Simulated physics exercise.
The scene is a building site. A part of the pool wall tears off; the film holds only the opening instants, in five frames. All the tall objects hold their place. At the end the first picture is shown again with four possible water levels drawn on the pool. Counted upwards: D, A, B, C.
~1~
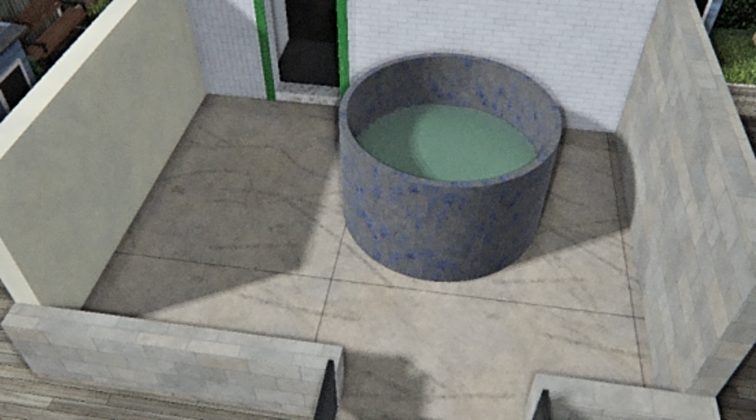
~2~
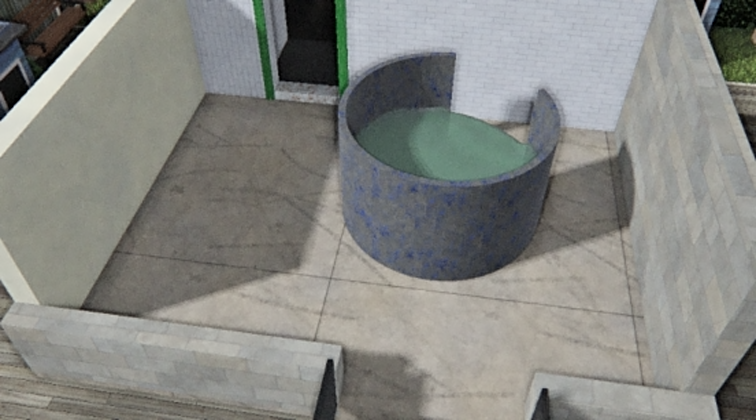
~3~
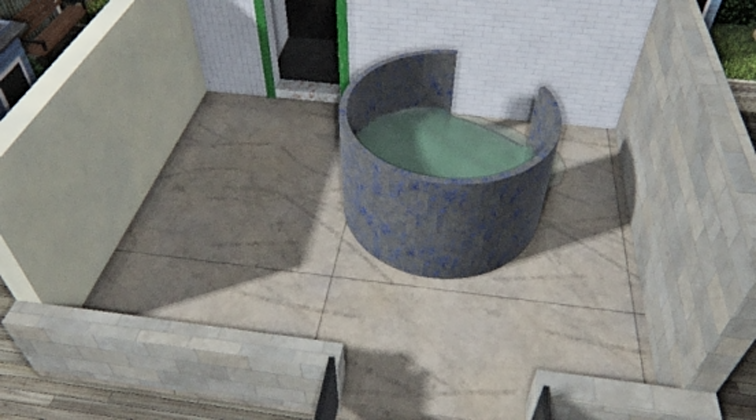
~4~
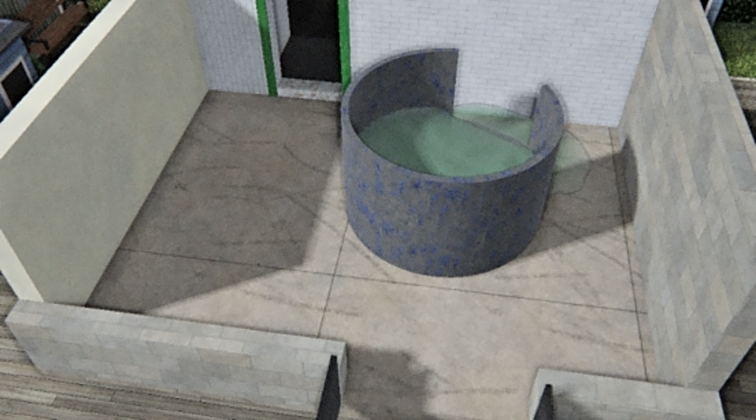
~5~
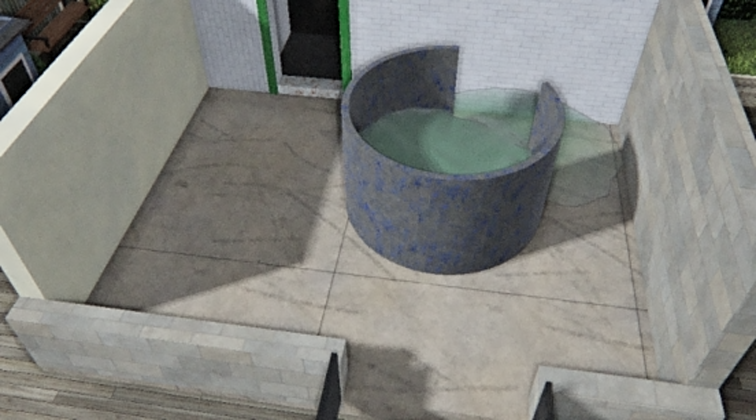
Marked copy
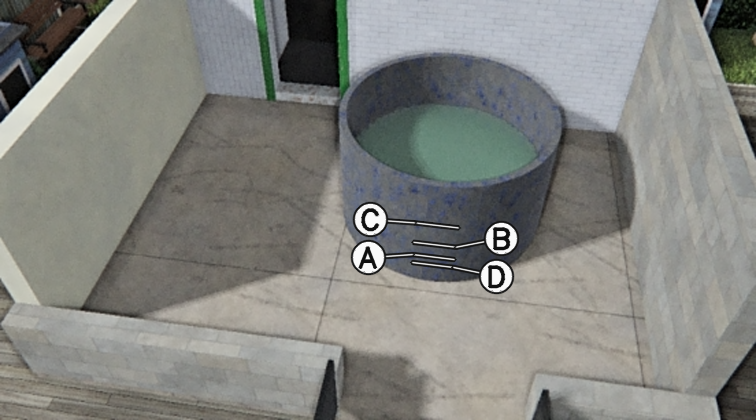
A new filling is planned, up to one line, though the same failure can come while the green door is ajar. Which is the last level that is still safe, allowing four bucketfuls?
Take C.
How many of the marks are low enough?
All of them.
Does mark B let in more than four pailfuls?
No, that is safe.
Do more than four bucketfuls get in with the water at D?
No, not at all.
On the marked copy, A at (433, 257); B at (434, 244); C at (436, 225); D at (432, 264); from the bottom up D, A, B, C.
With A, nothing gets over.
With B, nothing gets over.
With C, a splash gets over, under a bucket.
With D, nothing gets over.
